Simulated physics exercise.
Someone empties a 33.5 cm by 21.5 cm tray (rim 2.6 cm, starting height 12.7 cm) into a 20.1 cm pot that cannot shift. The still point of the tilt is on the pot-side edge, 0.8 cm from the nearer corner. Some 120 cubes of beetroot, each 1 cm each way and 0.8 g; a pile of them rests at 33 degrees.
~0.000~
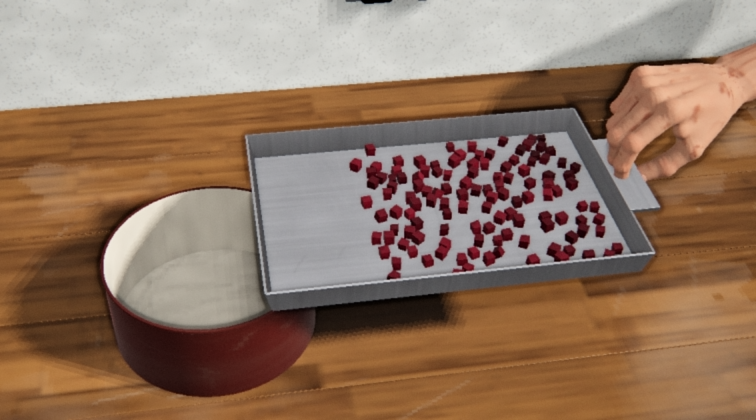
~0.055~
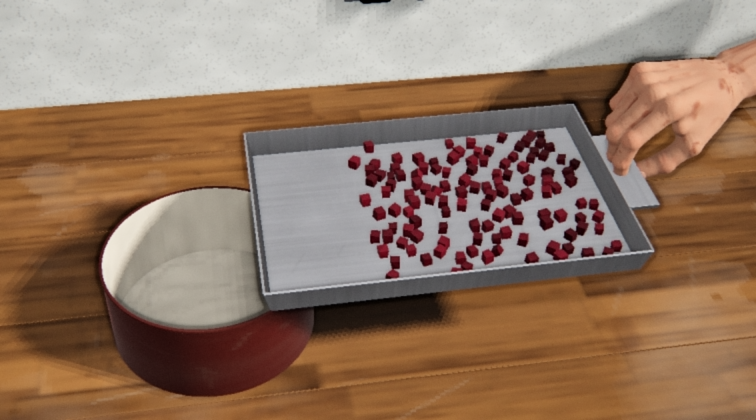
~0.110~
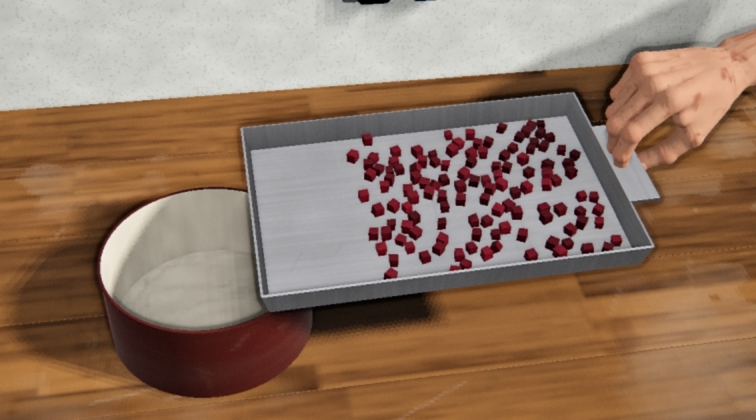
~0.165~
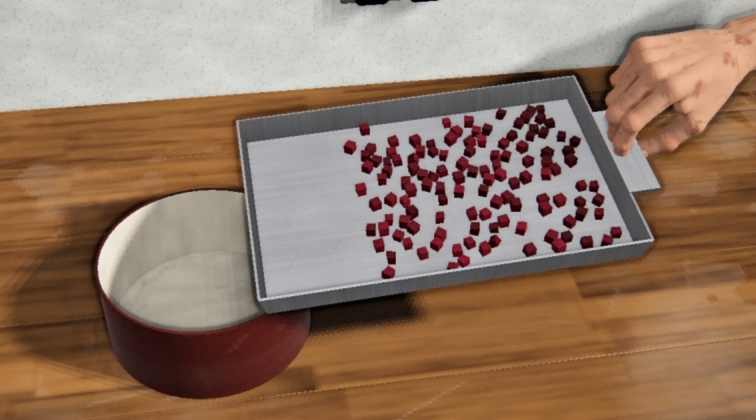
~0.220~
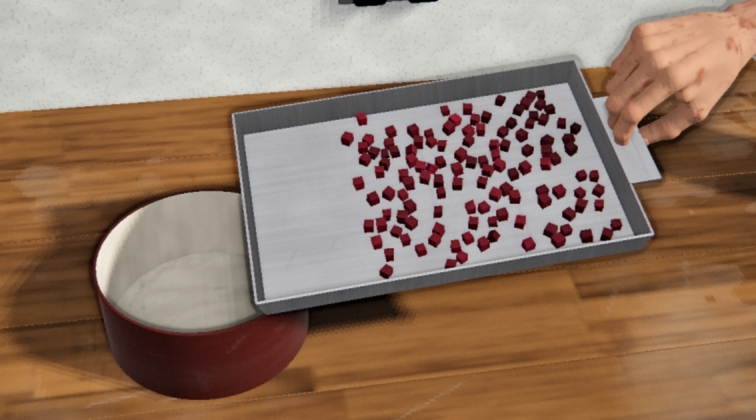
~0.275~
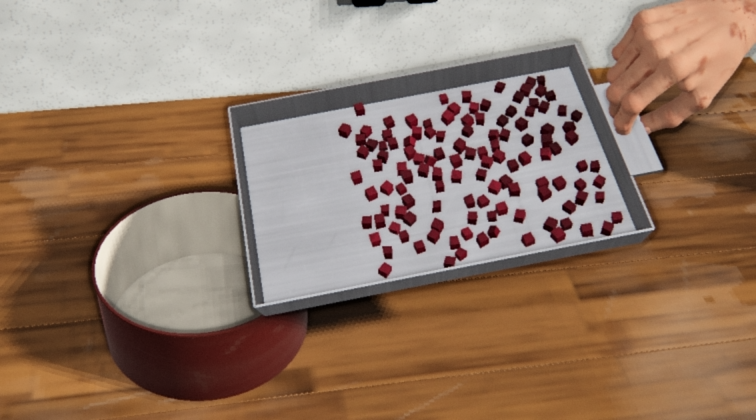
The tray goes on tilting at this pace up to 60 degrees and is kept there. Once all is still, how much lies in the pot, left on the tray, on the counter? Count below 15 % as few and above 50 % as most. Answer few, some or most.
Pot few, tray most, counter some.
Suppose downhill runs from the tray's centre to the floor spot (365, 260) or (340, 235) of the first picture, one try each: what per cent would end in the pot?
About 0 and 35 per cent.
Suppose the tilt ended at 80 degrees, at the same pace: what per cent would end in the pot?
It would be near 0 per cent.
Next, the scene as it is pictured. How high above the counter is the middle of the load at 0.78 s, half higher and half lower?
Roughly 22 cm.
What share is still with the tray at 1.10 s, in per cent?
About 70 per cent.
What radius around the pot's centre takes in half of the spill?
Roughly 22 cm.
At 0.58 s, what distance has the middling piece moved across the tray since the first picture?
About 1 cm.
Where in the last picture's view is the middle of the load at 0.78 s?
Near (425, 220).
After 0.58 s, tilt 37 degrees; the tray holds 100 %, the pot 0 %.
After 0.78 s, tilt 52 degrees; the tray holds 100 %, the pot 0 %.
After 1.10 s, tilt 60 degrees; the tray holds 70 %, the pot 0 %.
By 2.8 s all is still; pot 0 %, tray 60 %, counter 40 %.
